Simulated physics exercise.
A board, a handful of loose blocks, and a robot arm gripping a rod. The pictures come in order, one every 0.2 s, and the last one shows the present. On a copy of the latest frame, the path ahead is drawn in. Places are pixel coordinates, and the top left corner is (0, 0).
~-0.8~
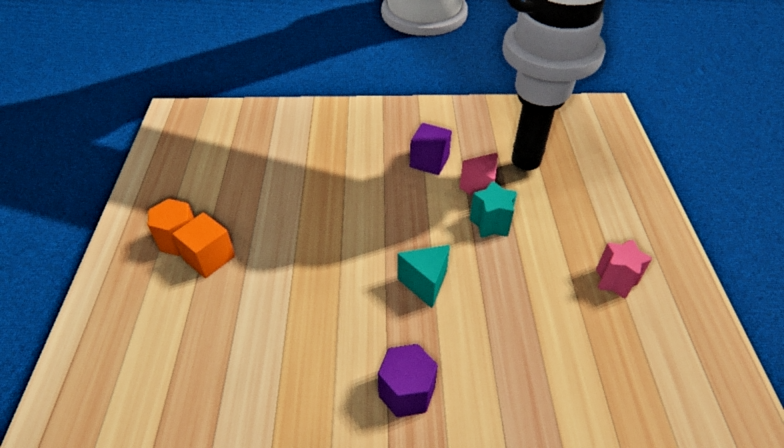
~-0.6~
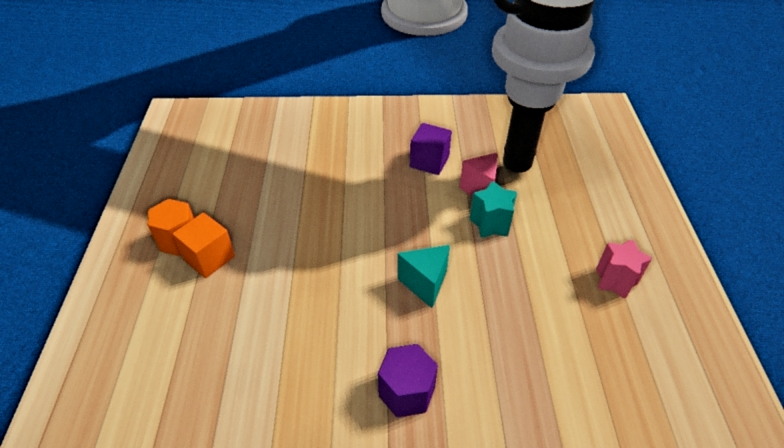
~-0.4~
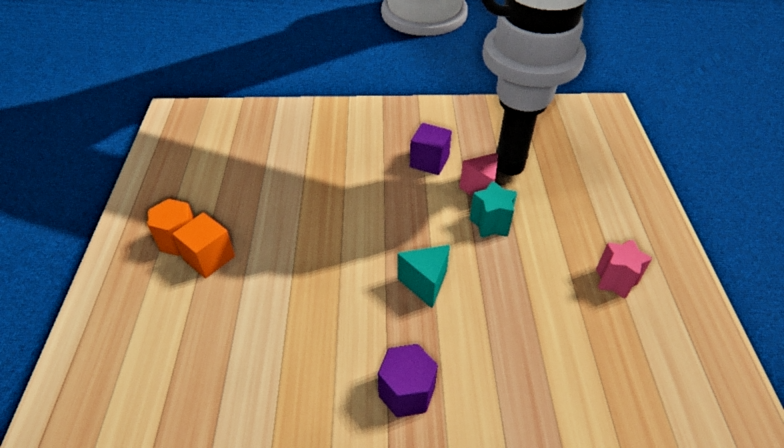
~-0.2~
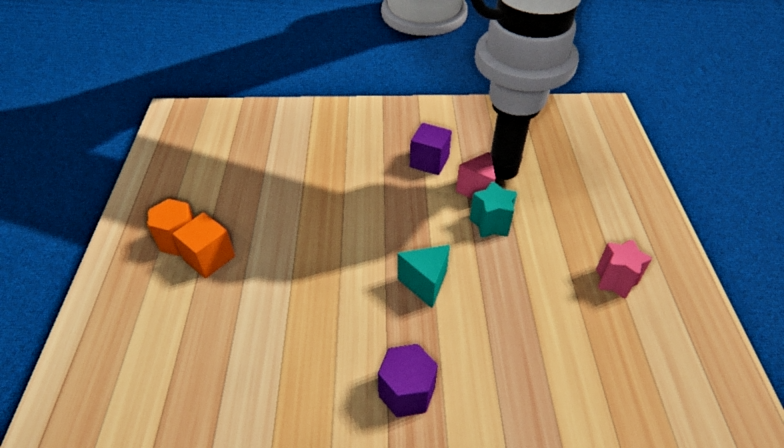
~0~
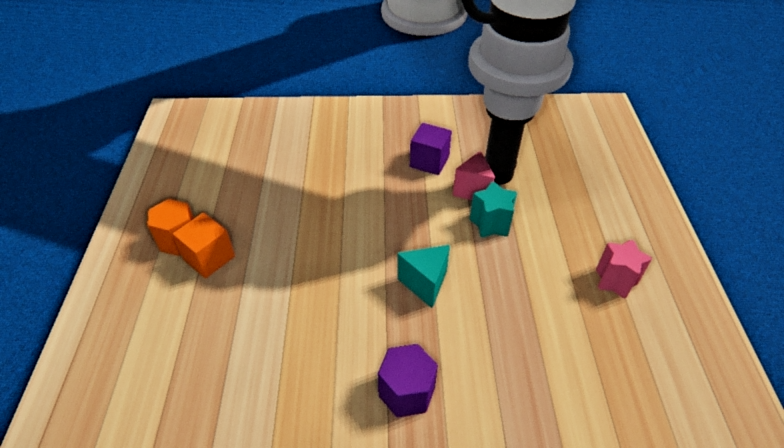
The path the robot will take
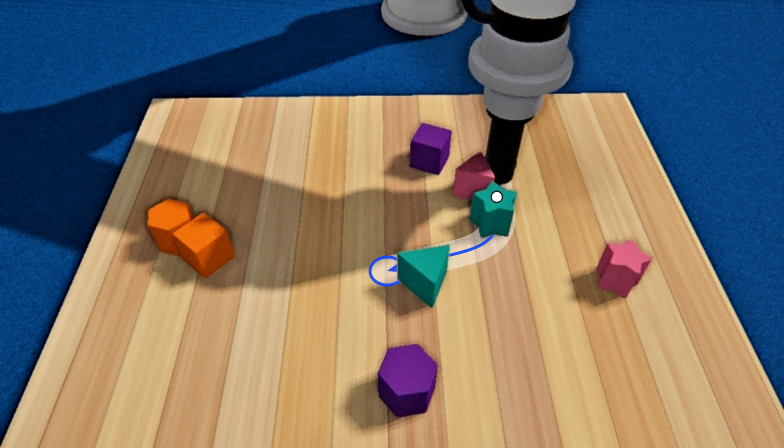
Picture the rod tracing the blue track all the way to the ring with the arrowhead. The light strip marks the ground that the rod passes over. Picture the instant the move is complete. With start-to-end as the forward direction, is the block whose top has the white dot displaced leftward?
Yes, it checks out.
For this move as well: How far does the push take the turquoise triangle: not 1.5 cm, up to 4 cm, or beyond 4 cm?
It's set to move 1.5-4 cm.
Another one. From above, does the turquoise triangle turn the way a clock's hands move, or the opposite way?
Answer: Clockwise.
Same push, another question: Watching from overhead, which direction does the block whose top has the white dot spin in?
From above, it turns counterclockwise.
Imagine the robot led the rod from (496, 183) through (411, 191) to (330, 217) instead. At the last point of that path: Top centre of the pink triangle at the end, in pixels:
My prediction: (426, 184).
The line goes from (496, 183) via (497, 227) and (451, 255), ending at (387, 271); the dot is on the turquoise star block.
The first path, step by step. One third of the way, rod (499, 219); pink triangle (473, 168), turned 15° clockwise; turquoise star block (488, 222).
Two thirds of the way, rod (451, 247); turquoise triangle (415, 273), turned 30° clockwise; pink triangle (473, 168), turned 15° clockwise; turquoise star block (459, 257), turned 40° anticlockwise.
At the end, rod (387, 263); turquoise triangle (413, 279), turned 35° clockwise; purple four-sided block unmoved; pink triangle (473, 168), turned 15° clockwise; turquoise star block (456, 259), turned 60° anticlockwise.
